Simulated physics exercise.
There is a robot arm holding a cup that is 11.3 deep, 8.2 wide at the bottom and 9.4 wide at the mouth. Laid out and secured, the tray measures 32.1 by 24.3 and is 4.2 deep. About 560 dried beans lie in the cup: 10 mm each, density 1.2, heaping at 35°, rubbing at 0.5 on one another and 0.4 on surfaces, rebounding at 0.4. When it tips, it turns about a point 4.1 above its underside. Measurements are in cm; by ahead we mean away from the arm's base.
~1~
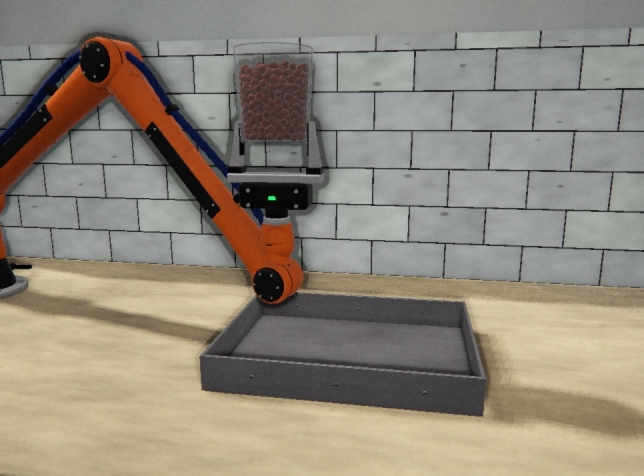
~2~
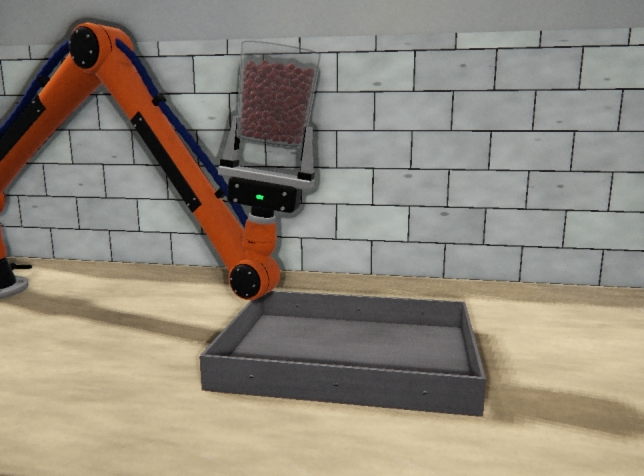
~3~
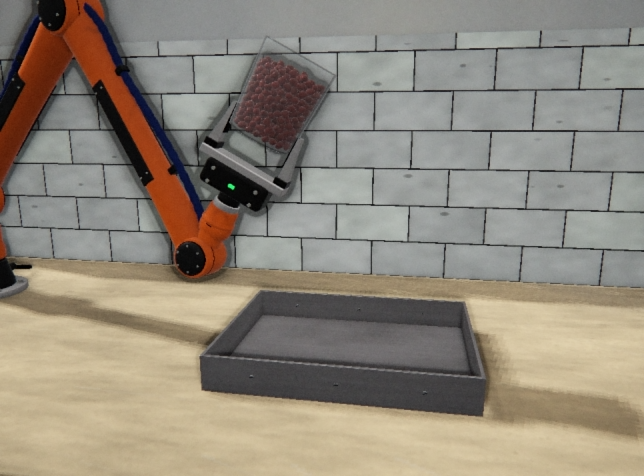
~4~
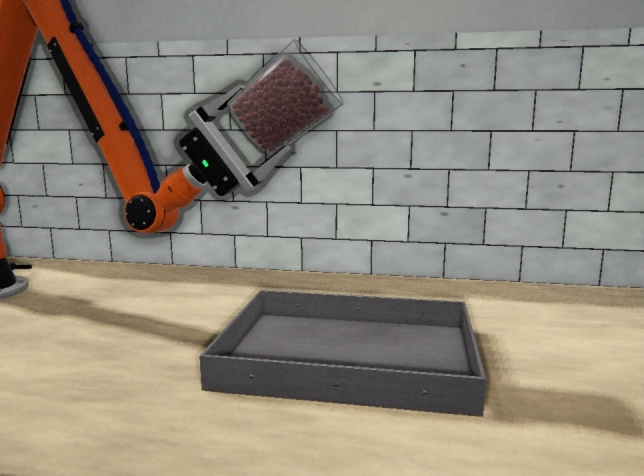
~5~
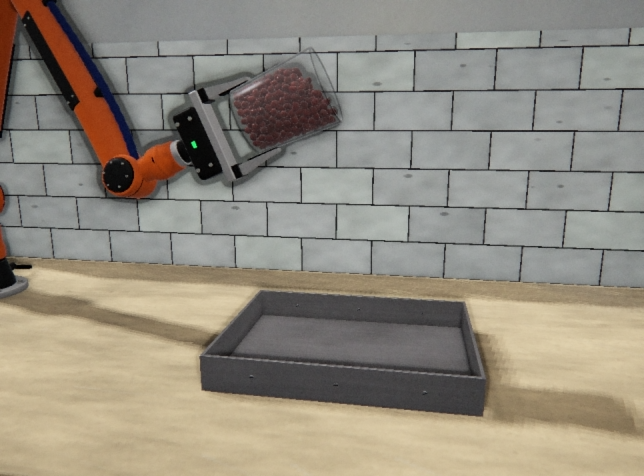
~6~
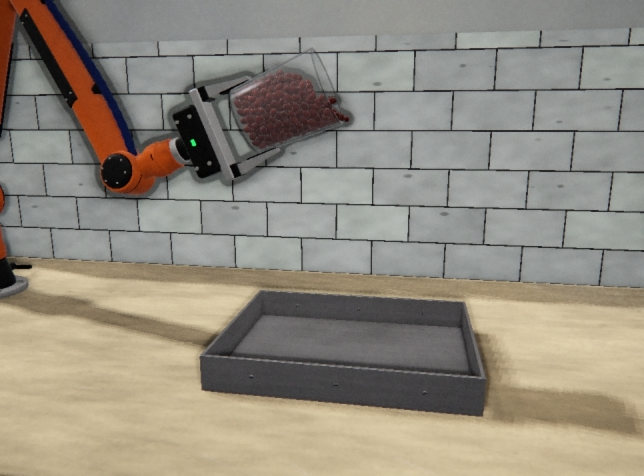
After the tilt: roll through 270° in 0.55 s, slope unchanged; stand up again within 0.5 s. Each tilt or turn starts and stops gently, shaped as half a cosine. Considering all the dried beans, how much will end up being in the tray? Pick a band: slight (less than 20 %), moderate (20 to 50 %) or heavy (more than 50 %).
Slight.
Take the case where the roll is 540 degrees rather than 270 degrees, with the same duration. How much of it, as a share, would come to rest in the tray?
Roughly 5 %.
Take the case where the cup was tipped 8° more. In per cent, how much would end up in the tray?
It would be near 15 per cent.
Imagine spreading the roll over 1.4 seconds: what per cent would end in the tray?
Around 10 %.
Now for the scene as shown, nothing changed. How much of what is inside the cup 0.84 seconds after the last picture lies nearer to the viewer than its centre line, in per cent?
Something like 45 per cent, give or take.
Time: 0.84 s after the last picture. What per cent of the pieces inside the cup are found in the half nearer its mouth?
About 45 percent is in the half nearer the mouth.
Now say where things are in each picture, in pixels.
The first frame shows cup middle at (274, 97), upright; upper third of the load around (274, 79), from x 240 to 305, top at y 65; 555 in the cup.
The second frame shows cup middle at (276, 97), tipped 8°; upper third of the load around (277, 79), from x 245 to 310, top at y 65.
The third frame shows cup middle at (280, 99), tipped 29°; upper third of the load around (279, 82), from x 240 to 320, top at y 60.
The fourth frame shows cup middle at (284, 102), tipped 52°; upper third of the load around (284, 86), from x 235 to 325, top at y 60.
The fifth frame shows cup middle at (285, 105), tipped 67°; upper third of the load around (283, 91), from x 235 to 335, top at y 70.
The sixth frame shows cup middle at (285, 105), tipped 68°; upper third of the load around (281, 92), from x 235 to 345, top at y 75; 555 in the cup.
Then, 0.42 s later, tipped 68°, highest piece 38 above the table; 548 in the cup, 3 in the tray, 4 in flight or on a rim.
Then, 0.84 s later, tipped 26°, highest piece 39 above the table; 536 in the cup, 16 in the tray, 1 on the table or floor, 2 in flight or on a rim.
Then, 1.25 s later, upright, highest piece 40 above the table; 536 in the cup, 17 in the tray, 2 on the table or floor.
Then, 1.95 s later, upright, highest piece 40 above the table; 536 in the cup, 17 in the tray, 2 on the table or floor.
At rest, 536 in the cup, 17 in the tray, 2 on the table or floor. That is 3 % in the tray.
